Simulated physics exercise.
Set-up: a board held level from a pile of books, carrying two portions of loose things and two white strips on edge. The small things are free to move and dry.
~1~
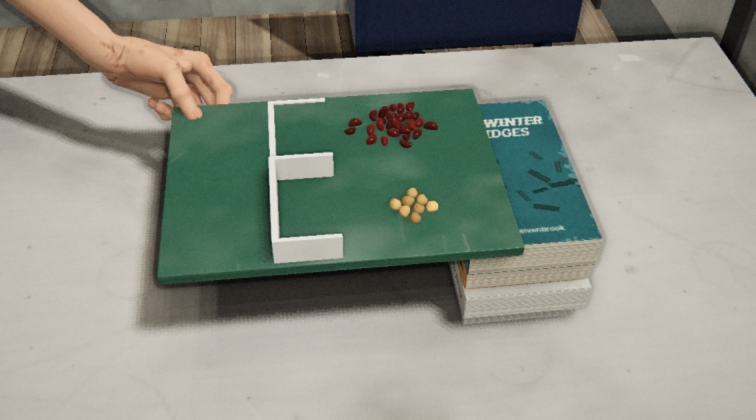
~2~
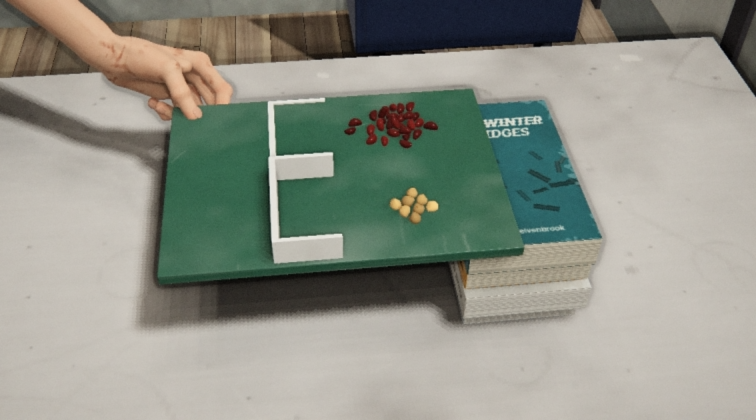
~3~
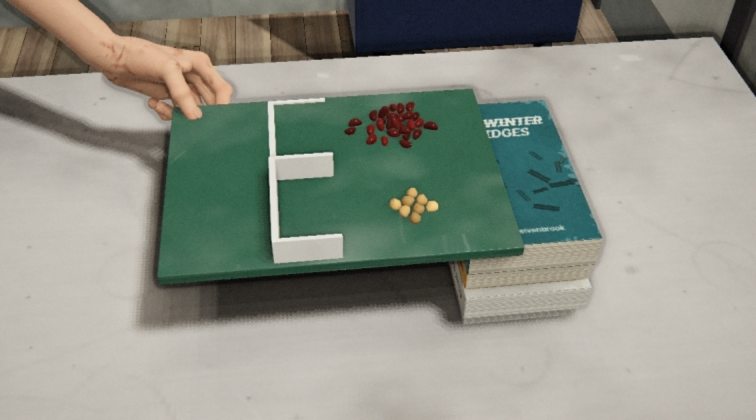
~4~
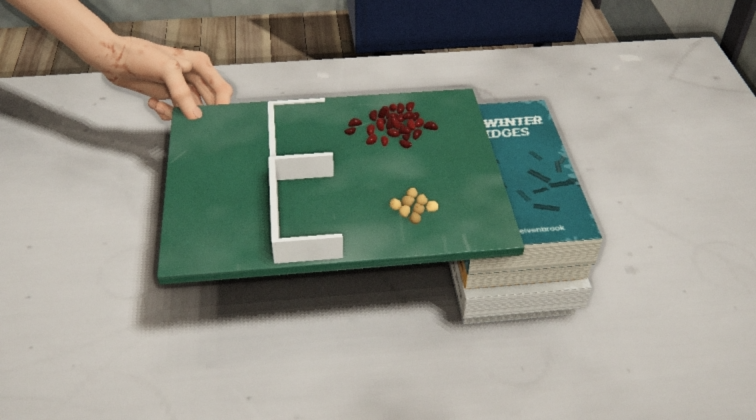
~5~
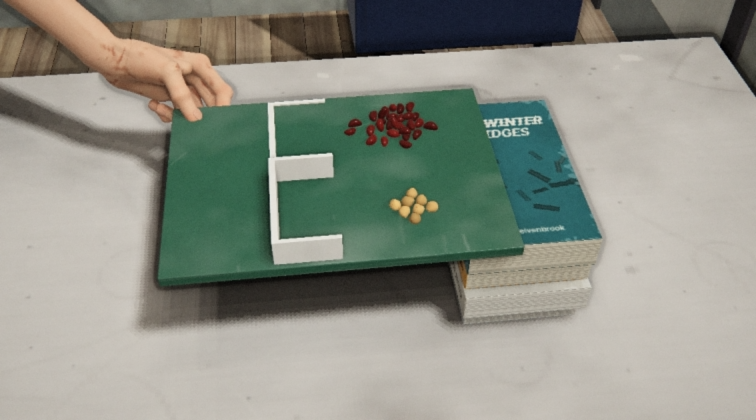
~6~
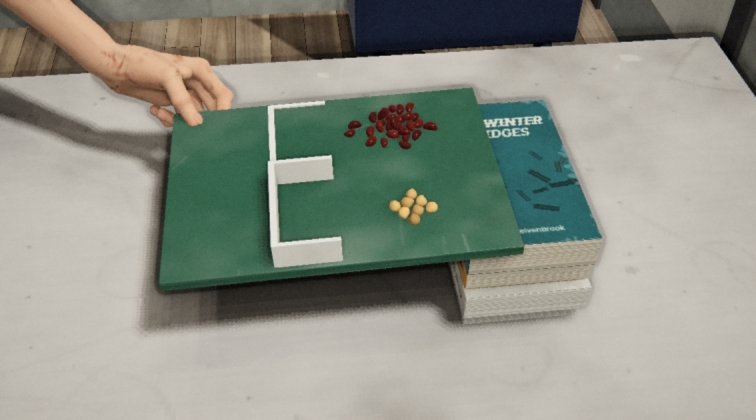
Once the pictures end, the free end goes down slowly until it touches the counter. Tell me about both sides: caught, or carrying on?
Nearer batch: It is held back. Farther batch: It makes it past.
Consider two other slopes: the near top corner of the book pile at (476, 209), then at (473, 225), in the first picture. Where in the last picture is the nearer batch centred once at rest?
(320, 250) and (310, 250).
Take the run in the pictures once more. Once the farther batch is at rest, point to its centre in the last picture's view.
I'd say somewhere about (178, 229).
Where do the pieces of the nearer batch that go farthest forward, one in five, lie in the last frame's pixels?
Its middle rests roughly at (298, 265).
Then, 0.38 s past the last view, board sloping at 9°; nearer batch where it was; farther batch where it was.
Then, 0.87 s past the last view, board sloping at 18°; nearer batch on its way down; farther batch where it was.
Then, 1.39 s past the last view, board resting at 26°; nearer batch has reached its bar; farther batch about half past its bar.
Finally, board resting at 26°; nearer batch gathered behind its bar; farther batch most past its bar.
